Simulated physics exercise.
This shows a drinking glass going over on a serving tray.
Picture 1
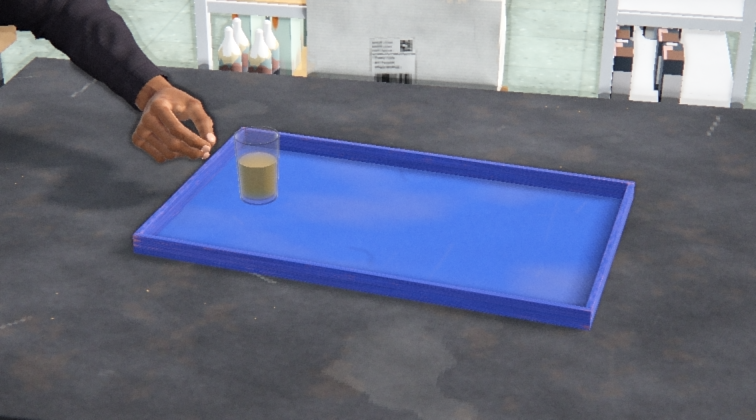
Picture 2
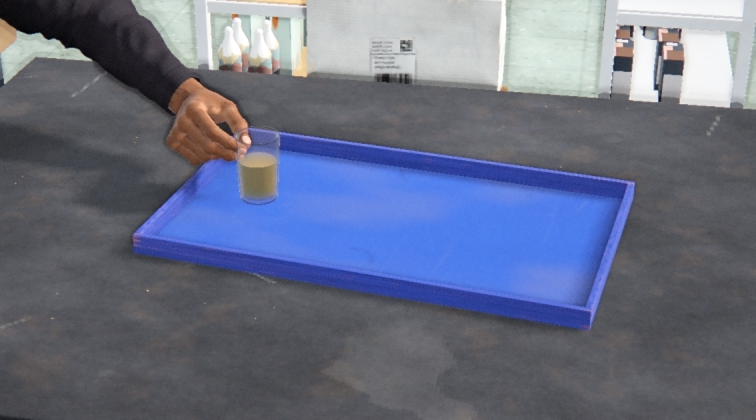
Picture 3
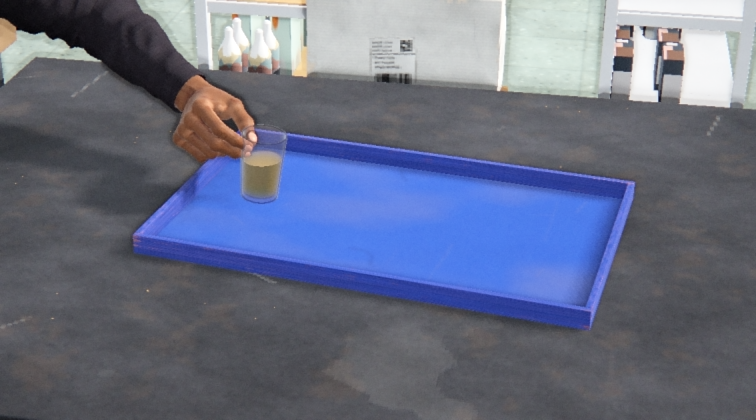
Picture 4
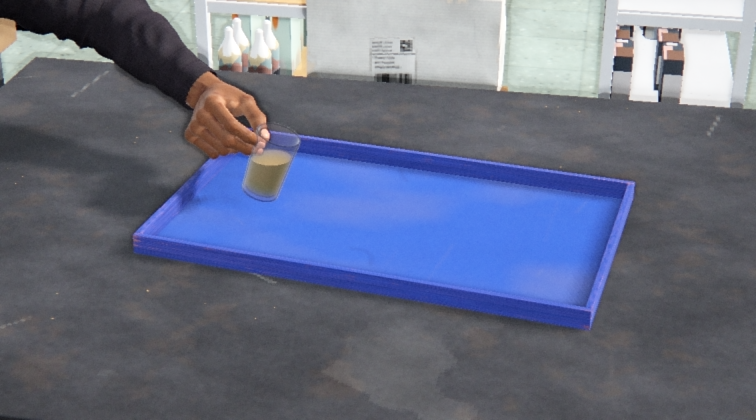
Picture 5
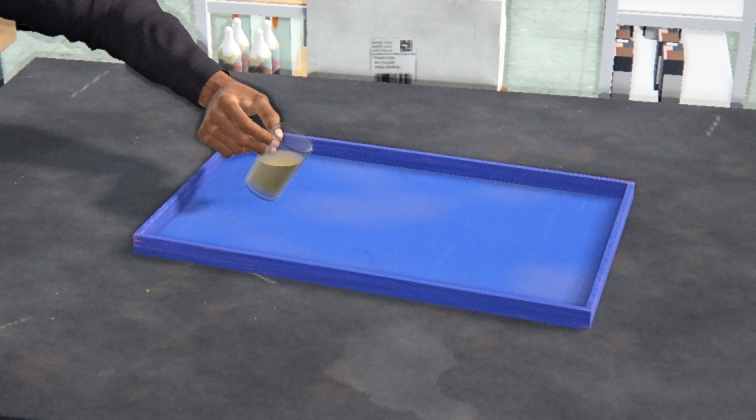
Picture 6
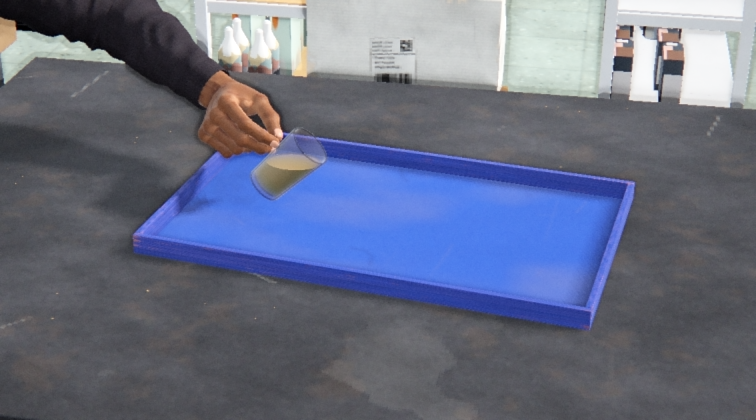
A glass half full of brownish liquid tilting steadily to the right over a blue tray as a hand grips its rim.
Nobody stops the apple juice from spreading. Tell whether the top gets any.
The spill remains in the tray.
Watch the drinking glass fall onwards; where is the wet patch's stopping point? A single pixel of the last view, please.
(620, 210).
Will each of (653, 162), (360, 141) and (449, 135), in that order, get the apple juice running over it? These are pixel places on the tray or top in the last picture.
Going in order, the first is out of reach, the second out of reach, and the third out of reach.
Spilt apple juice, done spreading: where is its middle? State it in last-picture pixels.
In the last view, its middle sits roughly at (506, 219).
Shortly, the drinking glass lies in the tray; the puddle covers about as much as a plate; none is outside.
Then, the puddle covers about as much as a plate; none is outside.
At the finish, the puddle covers about as much as a plate; none is outside.
